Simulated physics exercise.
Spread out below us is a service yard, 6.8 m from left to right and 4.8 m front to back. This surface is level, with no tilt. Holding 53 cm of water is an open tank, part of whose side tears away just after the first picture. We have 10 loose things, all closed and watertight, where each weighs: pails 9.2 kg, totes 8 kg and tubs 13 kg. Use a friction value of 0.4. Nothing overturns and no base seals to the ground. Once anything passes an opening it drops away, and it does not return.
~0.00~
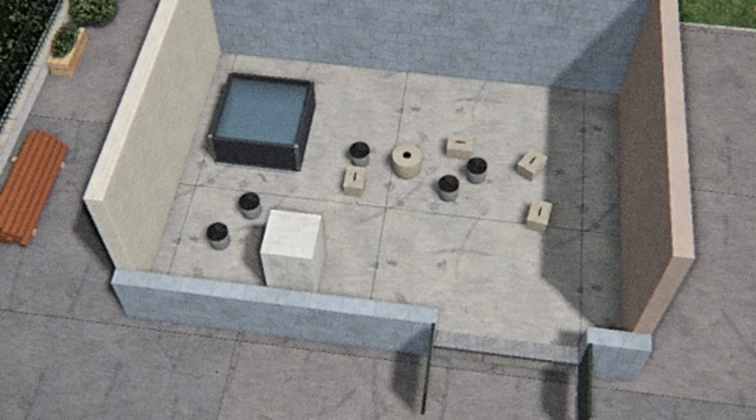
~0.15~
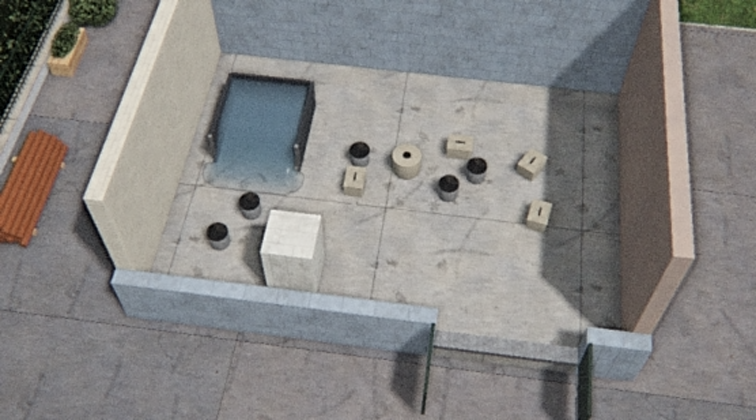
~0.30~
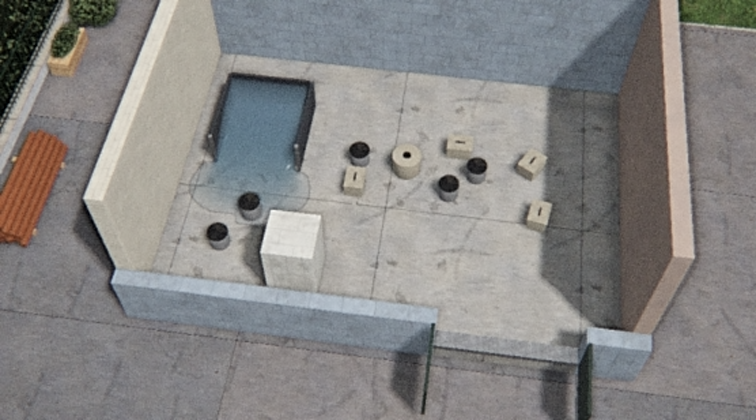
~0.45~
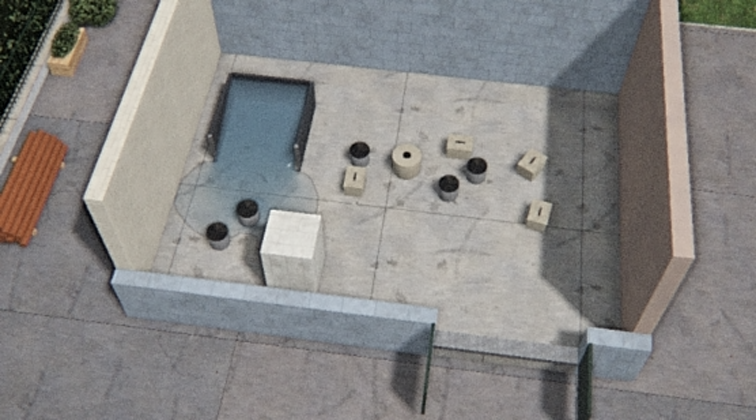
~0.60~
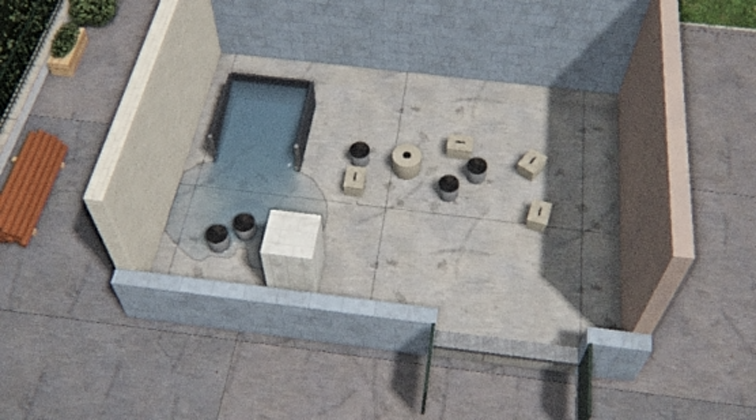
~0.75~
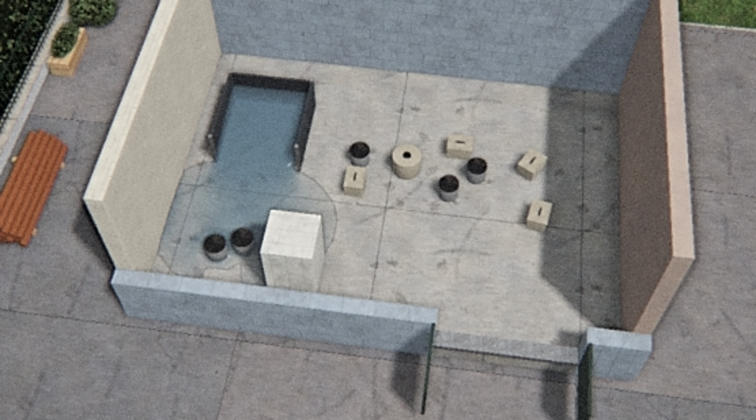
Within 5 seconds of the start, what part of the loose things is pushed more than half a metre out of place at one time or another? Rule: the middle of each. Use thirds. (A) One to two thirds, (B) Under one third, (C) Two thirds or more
(B) Under one third.
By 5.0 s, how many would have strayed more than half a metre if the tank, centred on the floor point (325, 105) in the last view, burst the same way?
Then the count would be 4.
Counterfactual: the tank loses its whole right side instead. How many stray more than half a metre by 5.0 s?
Then it comes to 7.
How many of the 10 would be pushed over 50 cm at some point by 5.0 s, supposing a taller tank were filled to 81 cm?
Count under that change: 3.
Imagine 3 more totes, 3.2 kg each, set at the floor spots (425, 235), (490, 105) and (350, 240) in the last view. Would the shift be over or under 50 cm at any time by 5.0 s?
Above, below, above.
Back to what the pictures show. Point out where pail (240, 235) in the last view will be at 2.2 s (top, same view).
Around (255, 276).
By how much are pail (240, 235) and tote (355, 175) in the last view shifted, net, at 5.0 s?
Net shifts, in order: 140 cm and 50 cm.
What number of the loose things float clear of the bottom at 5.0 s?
0.
After 1.1 s 2 of 10 are over 50 cm from their spots; 0 afloat.
After 2.2 s 1 of 10 are over 50 cm from their spots; 2 afloat.
After 3.5 s 1 of 10 are over 50 cm from their spots; 1 afloat.
After 5.0 s 3 of 10 are over 50 cm from their spots, and 3 have been at some point; 0 afloat.
